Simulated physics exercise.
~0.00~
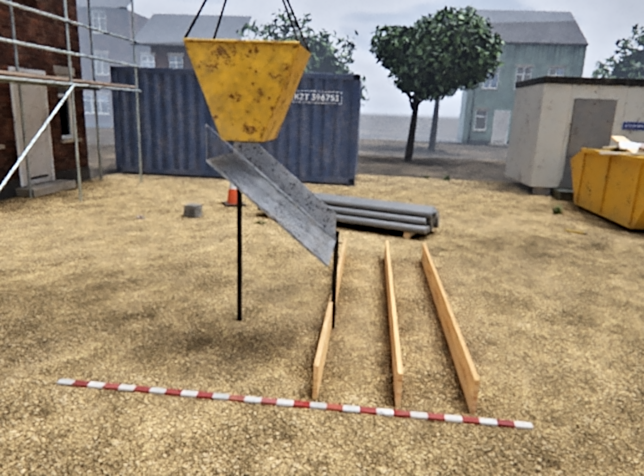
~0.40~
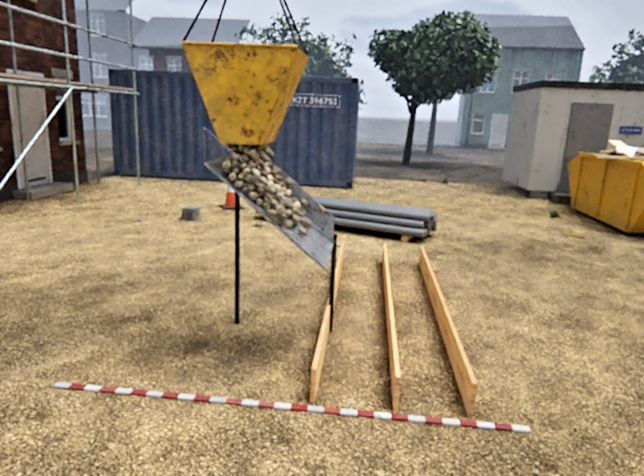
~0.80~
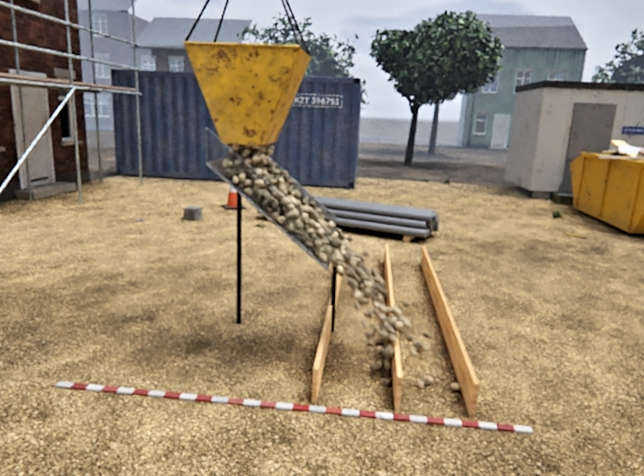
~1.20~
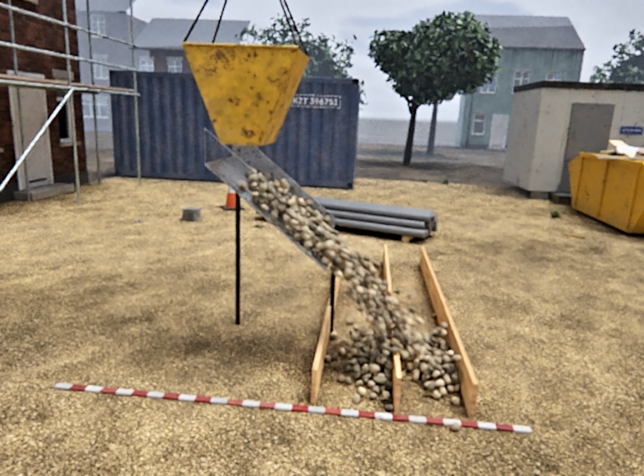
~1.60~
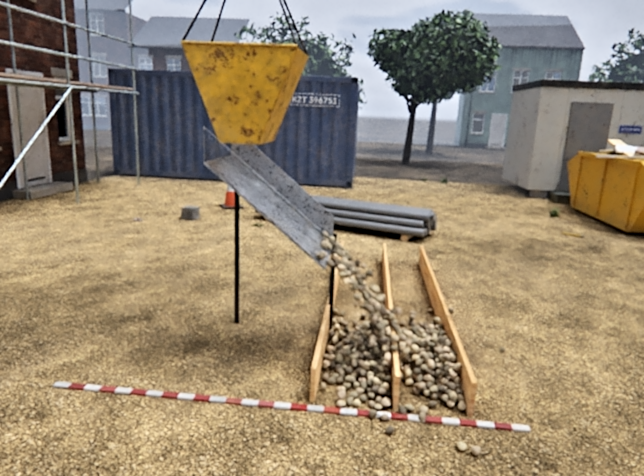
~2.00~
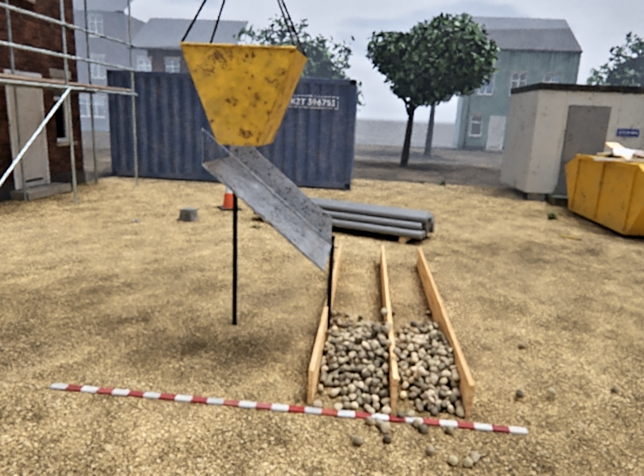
The clip shows a yellow skip hanging above a sloping steel chute on a building site as round stones pour from it, slide down to the right and drop between wooden planks, ending spread across both bays, slightly more in the left, with a few stones lying outside in front.
